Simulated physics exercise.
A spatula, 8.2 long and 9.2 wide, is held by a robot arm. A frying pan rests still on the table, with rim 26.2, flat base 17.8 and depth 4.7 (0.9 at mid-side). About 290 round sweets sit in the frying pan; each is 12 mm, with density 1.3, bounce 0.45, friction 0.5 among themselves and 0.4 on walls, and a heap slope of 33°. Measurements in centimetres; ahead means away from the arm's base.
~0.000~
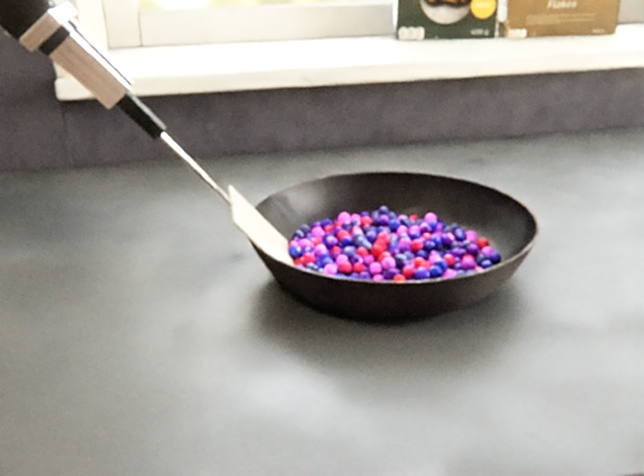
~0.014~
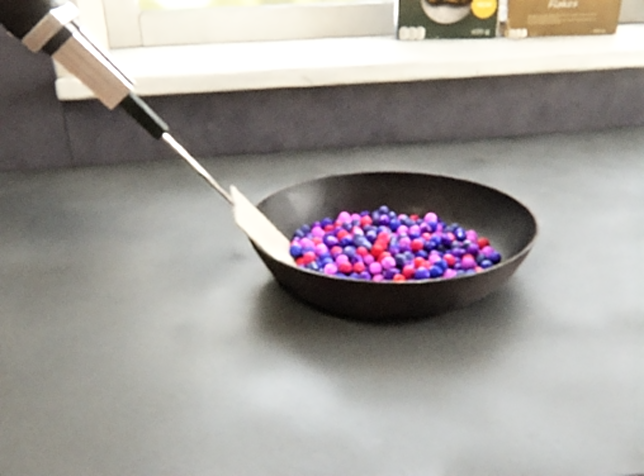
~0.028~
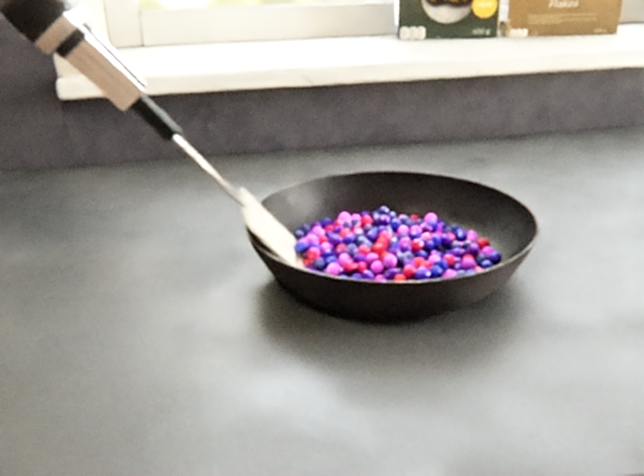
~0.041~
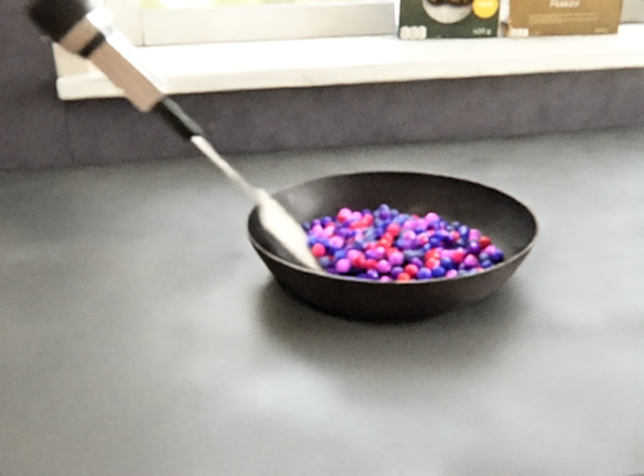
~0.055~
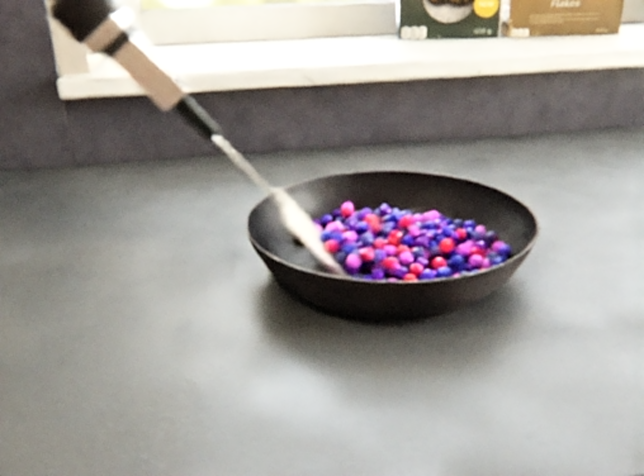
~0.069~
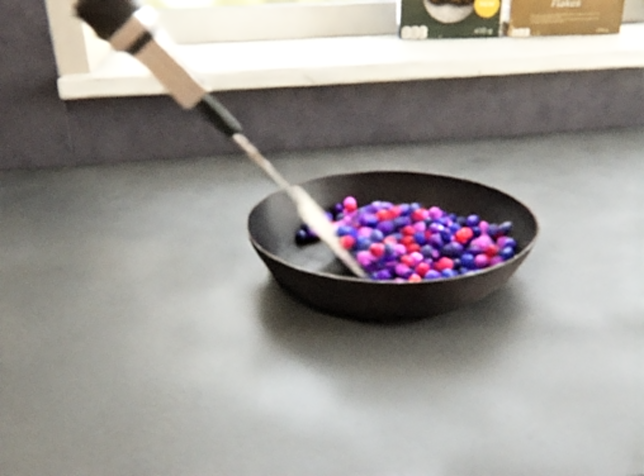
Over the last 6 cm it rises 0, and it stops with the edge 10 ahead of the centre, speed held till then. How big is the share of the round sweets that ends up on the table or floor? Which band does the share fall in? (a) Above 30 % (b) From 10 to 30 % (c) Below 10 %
Option a: Above 30 %.
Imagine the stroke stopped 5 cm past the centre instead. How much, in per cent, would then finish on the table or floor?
Then the share is near 0 in a hundred.
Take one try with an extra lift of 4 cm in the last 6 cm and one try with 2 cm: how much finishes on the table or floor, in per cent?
Near 25 and 30 percent respectively.
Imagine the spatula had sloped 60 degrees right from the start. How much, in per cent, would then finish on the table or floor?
45 %.
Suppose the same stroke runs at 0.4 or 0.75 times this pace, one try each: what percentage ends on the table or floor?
Roughly 15 % and roughly 30 %.
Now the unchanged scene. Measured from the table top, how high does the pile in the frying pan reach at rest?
Peak at rest, approximately 4.5 centimetres.
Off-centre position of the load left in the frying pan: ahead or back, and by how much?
It sits some 4.0 centimetres ahead of centre.
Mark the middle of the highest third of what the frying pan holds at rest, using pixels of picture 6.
The centre sits at about (482, 232).
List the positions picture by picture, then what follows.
Spatula top edge at (231, 203), sloping 51°; upper third of the load around (385, 247), from x 295 to 495, top at y 210; 291 in the frying pan, in the first frame.
Spatula top edge at (233, 203), sloping 51°; upper third of the load around (385, 247), from x 295 to 495, top at y 210, in the second frame.
Spatula top edge at (244, 205), sloping 51°; upper third of the load around (385, 245), from x 300 to 495, top at y 210, in the third frame.
Spatula top edge at (262, 205), sloping 51°; upper third of the load around (388, 242), from x 300 to 500, top at y 210, in the fourth frame.
Spatula top edge at (281, 204), sloping 51°; upper third of the load around (393, 237), from x 300 to 505, top at y 210, in the fifth frame.
Spatula top edge at (300, 202), sloping 51°; upper third of the load around (408, 233), from x 300 to 510, top at y 205; 291 in the frying pan, in the sixth frame.
By 0.10 s, sloping 51°, highest piece 7 above the table; 291 in the frying pan.
By 0.14 s, sloping 51°, highest piece 9 above the table; 291 in the frying pan.
By 0.35 s, sloping 51°, highest piece 20 above the table; 183 in the frying pan, 39 on the table or floor, 69 on the blade or in flight.
By 1.40 s, sloping 51°, highest piece 4 above the table; 182 in the frying pan, 109 on the table or floor.
Final count, 182 in the frying pan, 109 on the table or floor. That is 37 % on the table or floor.
